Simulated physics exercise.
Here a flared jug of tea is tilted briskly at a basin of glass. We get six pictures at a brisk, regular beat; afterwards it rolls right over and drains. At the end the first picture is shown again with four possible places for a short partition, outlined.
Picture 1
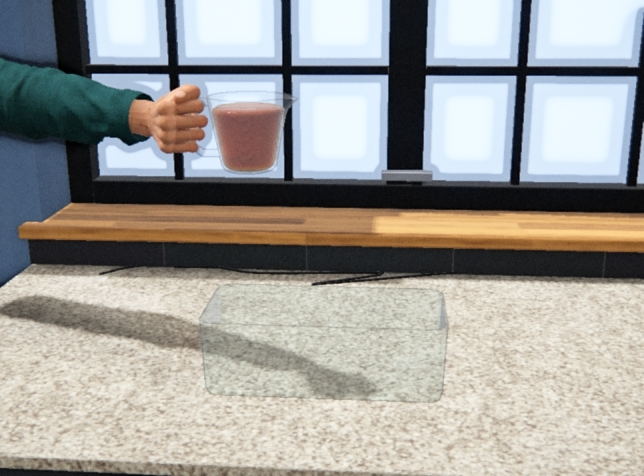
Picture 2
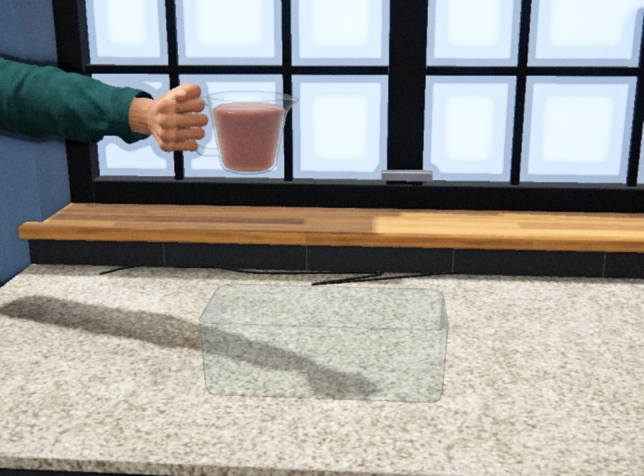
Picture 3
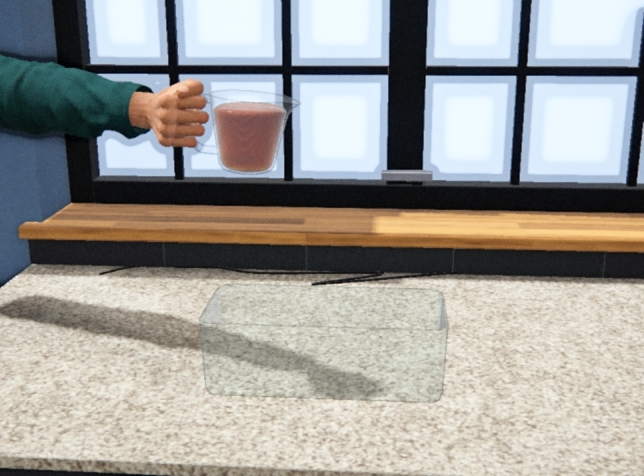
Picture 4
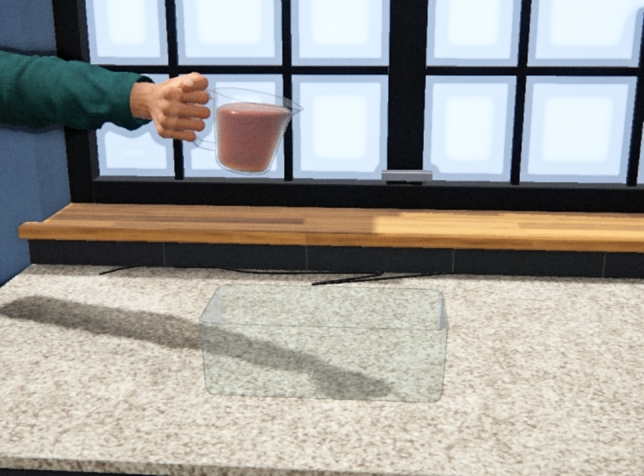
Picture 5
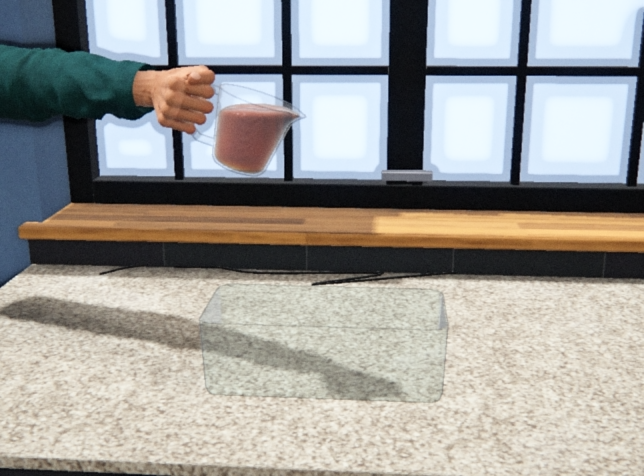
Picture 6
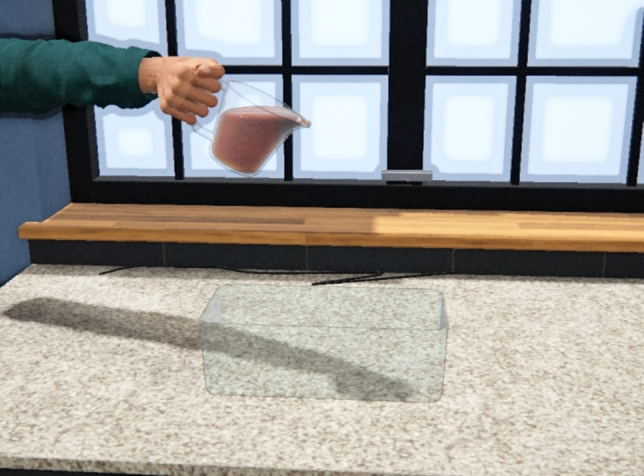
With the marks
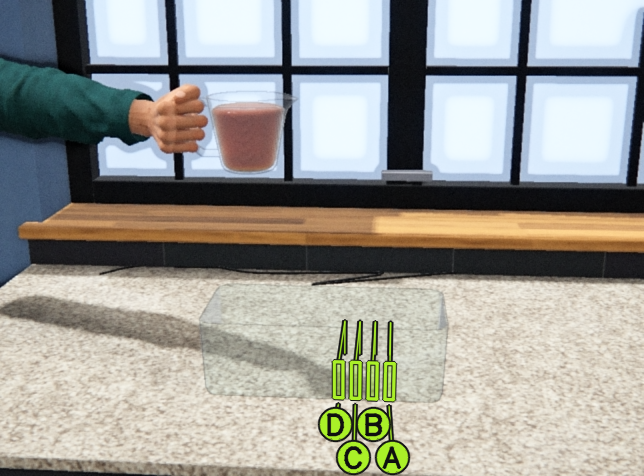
On a speckled stone counter below a dark-framed window, an empty glass basin sits while a hand in a green sleeve holds a clear jug of reddish-brown liquid upright above it. The hand then tilts the jug to the right, slightly at first and then further, until the liquid reaches just over its lip.
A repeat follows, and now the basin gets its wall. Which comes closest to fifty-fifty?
I would pick place C.
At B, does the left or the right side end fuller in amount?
The left one.
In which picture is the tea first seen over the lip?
In picture 6.
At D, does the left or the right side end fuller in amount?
More ends on the right.
On the marked copy, A at (389, 406); B at (372, 405); C at (355, 404); D at (338, 404).
With A, about 92 % ends left of the wall and 4 % right of it; 5 % is lost outside.
With B, about 85 % ends left of the wall and 9 % right of it; 7 % is lost outside.
With C, about 51 % ends left of the wall and 47 % right of it; 3 % is lost outside.
With D, about 16 % ends left of the wall and 80 % right of it; 4 % is lost outside.
